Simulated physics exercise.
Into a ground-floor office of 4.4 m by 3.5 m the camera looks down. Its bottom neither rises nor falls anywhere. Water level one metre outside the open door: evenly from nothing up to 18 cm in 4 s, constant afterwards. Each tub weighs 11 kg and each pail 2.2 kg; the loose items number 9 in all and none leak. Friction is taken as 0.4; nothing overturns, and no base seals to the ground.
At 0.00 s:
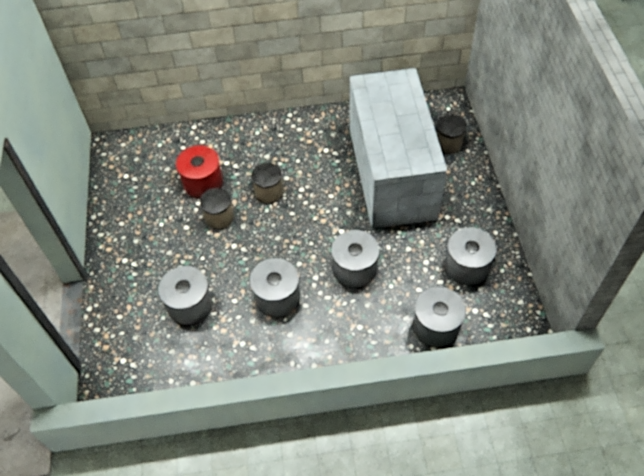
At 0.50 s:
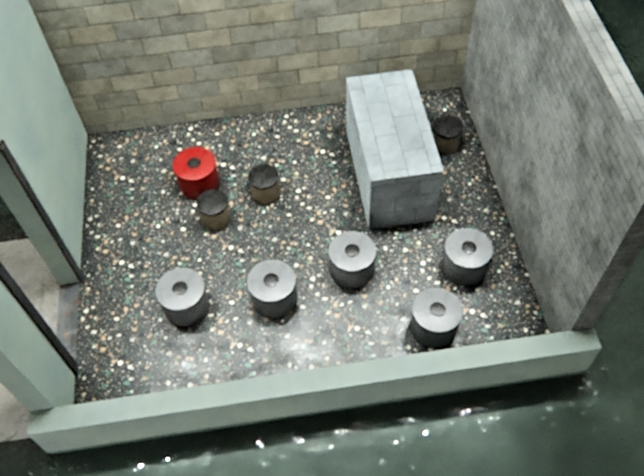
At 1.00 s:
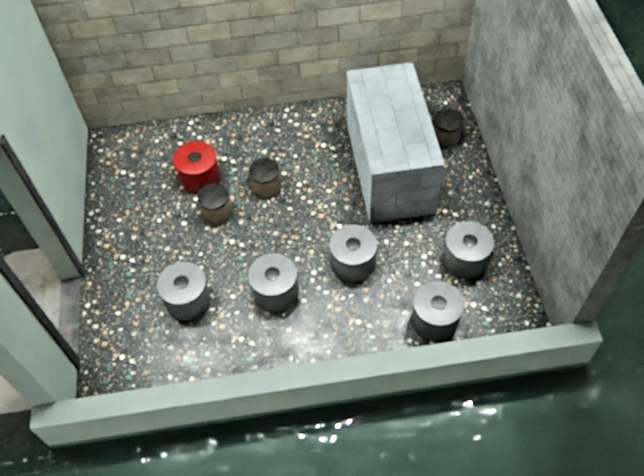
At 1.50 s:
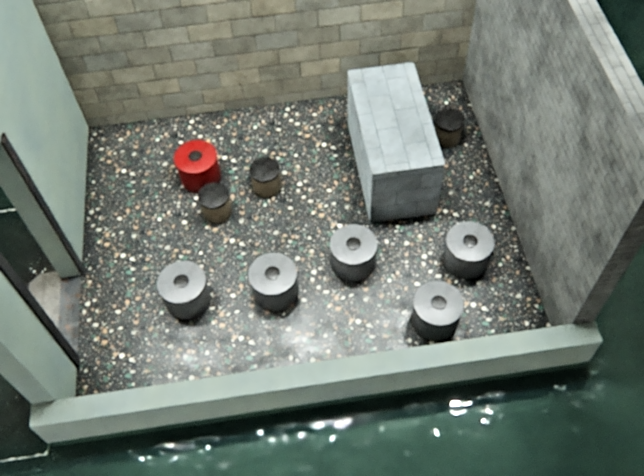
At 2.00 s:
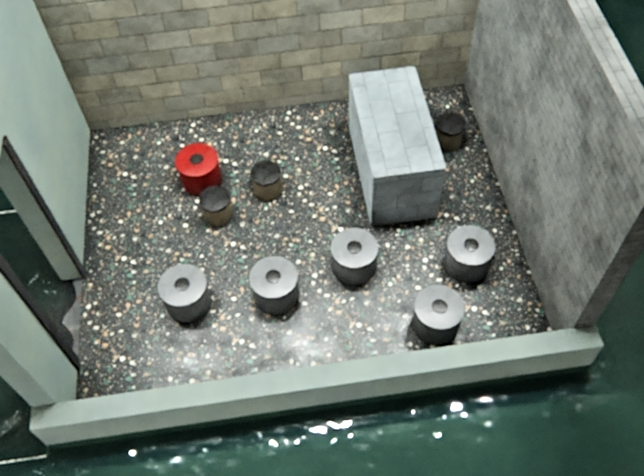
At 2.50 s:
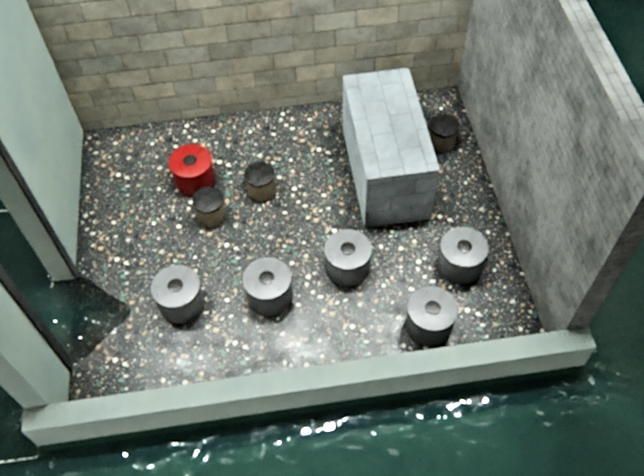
Dark green water spreads outside the room and starts through the doorway; the tubs stay still.
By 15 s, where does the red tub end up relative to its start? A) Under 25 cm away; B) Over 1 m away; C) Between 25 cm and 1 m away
A, under 25 cm away.
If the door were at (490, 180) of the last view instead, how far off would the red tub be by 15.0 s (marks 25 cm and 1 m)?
As for the red tub, it inches along a bit.
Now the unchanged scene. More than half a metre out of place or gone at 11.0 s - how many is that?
I count 3.
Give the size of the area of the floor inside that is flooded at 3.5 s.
Roughly 2.0 m2 of it is wet.
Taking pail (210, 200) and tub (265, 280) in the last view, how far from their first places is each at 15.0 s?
The first is 50 cm from its start, the second 100 cm.
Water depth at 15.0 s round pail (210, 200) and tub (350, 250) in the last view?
5 and 9 cm.
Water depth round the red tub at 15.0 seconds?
The depth there is around 4 cm.
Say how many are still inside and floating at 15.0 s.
The number is 8.
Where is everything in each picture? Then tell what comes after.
The red tub at (197, 162) rests on the ground; 0.0 m2 under water; 0 of 9 have shifted, in the first picture.
The red tub at (194, 163) rests on the ground; 0.0 m2 under water; 0 of 9 have shifted, in the second picture.
The red tub at (195, 157) rests on the ground; water covers 0.0 m2; 0 of 9 have shifted, in the third picture.
The red tub at (195, 156), on the bottom; 0.0 m2 under water; 0 of 9 have shifted, in the fourth picture.
The red tub at (196, 159), on the bottom; water covers 0.0 m2; 0 of 9 have shifted, in the fifth picture.
The red tub at (190, 160) rests on the ground; water covers 0.3 m2; 0 of 9 have shifted, in the sixth picture.
After 3.5 s the red tub is near (190, 160), 0.0 m from its start, aground; 0 afloat.
After 6.8 s the red tub is near (190, 160), 0.0 m from its start, aground; 1 afloat.
After 11.0 s the red tub is near (190, 160), 0.0 m from its start, aground; 5 afloat.
After 15.0 s the red tub is near (190, 160), 0.0 m from its start, aground; 8 afloat.
